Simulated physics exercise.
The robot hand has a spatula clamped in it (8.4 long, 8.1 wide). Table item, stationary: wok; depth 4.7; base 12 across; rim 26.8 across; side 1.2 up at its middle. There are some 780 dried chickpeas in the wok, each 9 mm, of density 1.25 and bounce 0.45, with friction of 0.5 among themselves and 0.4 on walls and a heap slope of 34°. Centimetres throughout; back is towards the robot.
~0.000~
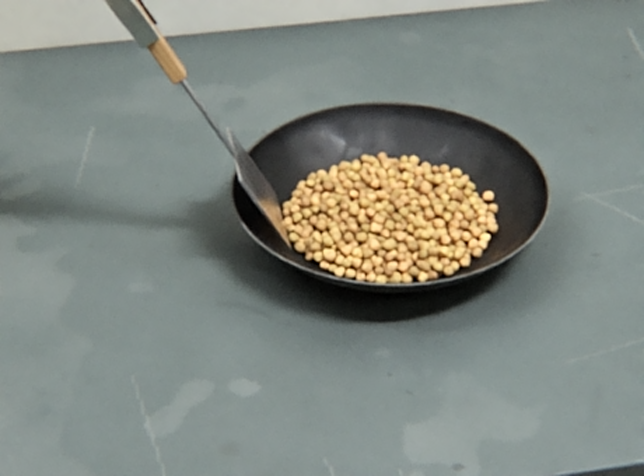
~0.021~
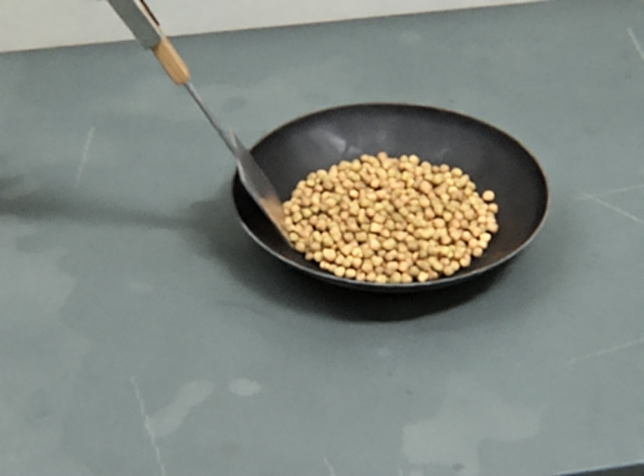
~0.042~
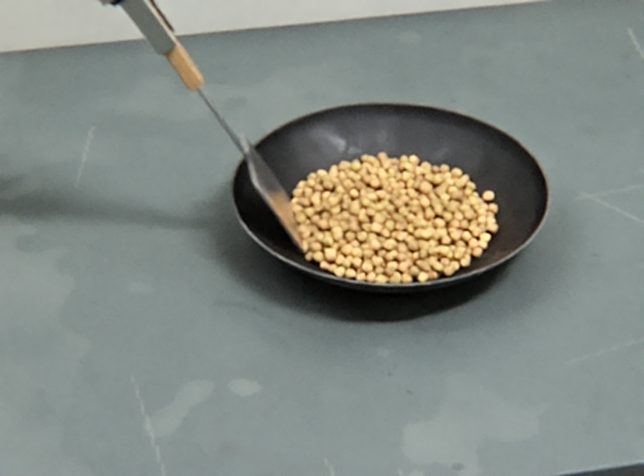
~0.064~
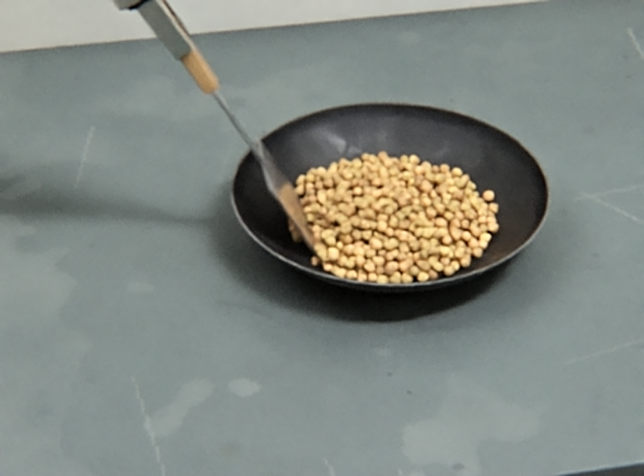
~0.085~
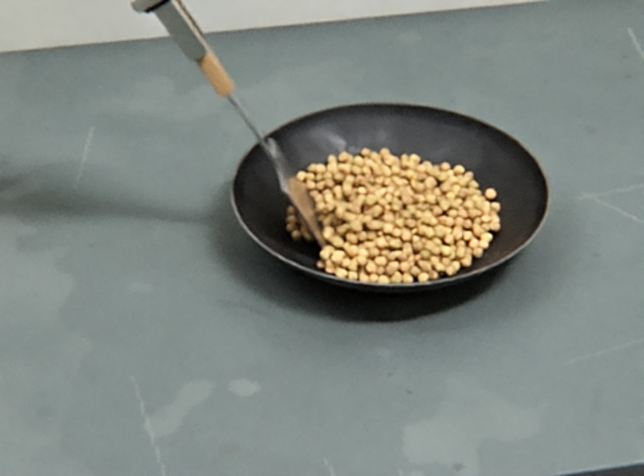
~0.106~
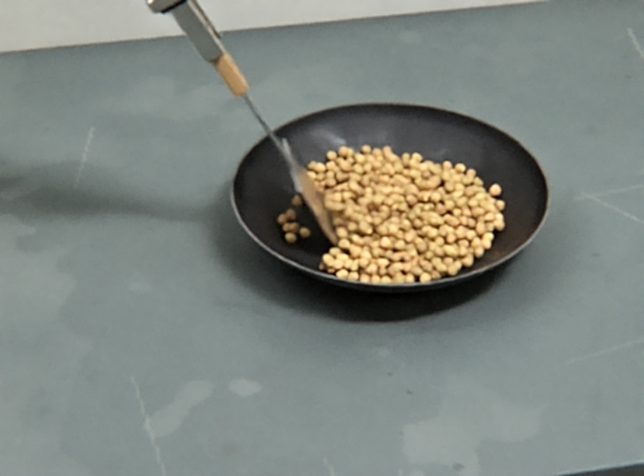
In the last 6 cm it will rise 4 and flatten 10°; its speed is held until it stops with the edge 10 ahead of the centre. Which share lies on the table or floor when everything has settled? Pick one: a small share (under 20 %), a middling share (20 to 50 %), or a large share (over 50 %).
A small share.
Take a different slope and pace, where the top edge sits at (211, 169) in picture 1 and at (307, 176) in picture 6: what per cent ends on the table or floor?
About 30 per cent.
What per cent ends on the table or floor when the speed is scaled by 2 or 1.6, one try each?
35 and 30 %.
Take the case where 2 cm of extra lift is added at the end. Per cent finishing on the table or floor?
Some 20 in a hundred.
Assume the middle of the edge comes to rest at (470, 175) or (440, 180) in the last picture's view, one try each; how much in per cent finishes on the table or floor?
Roughly 0 and 0 per cent.
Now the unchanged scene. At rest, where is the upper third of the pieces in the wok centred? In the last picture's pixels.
Close to pixel (482, 193).
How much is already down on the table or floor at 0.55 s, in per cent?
Share at that moment: About 15 %.
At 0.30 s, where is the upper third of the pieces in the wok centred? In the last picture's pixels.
I'd say close to (485, 180).
After 0.20 s, sloping 63°, highest piece 4 above the table; 775 in the wok.
After 0.30 s, sloping 59°, highest piece 6 above the table; 775 in the wok.
After 0.55 s, sloping 53°, highest piece 5 above the table; 666 in the wok, 108 on the table or floor, 1 on the blade or in flight.
After 1.60 s, sloping 53°, highest piece 5 above the table; 666 in the wok, 109 on the table or floor.
At rest, 666 in the wok, 109 on the table or floor. That is 14 % on the table or floor.
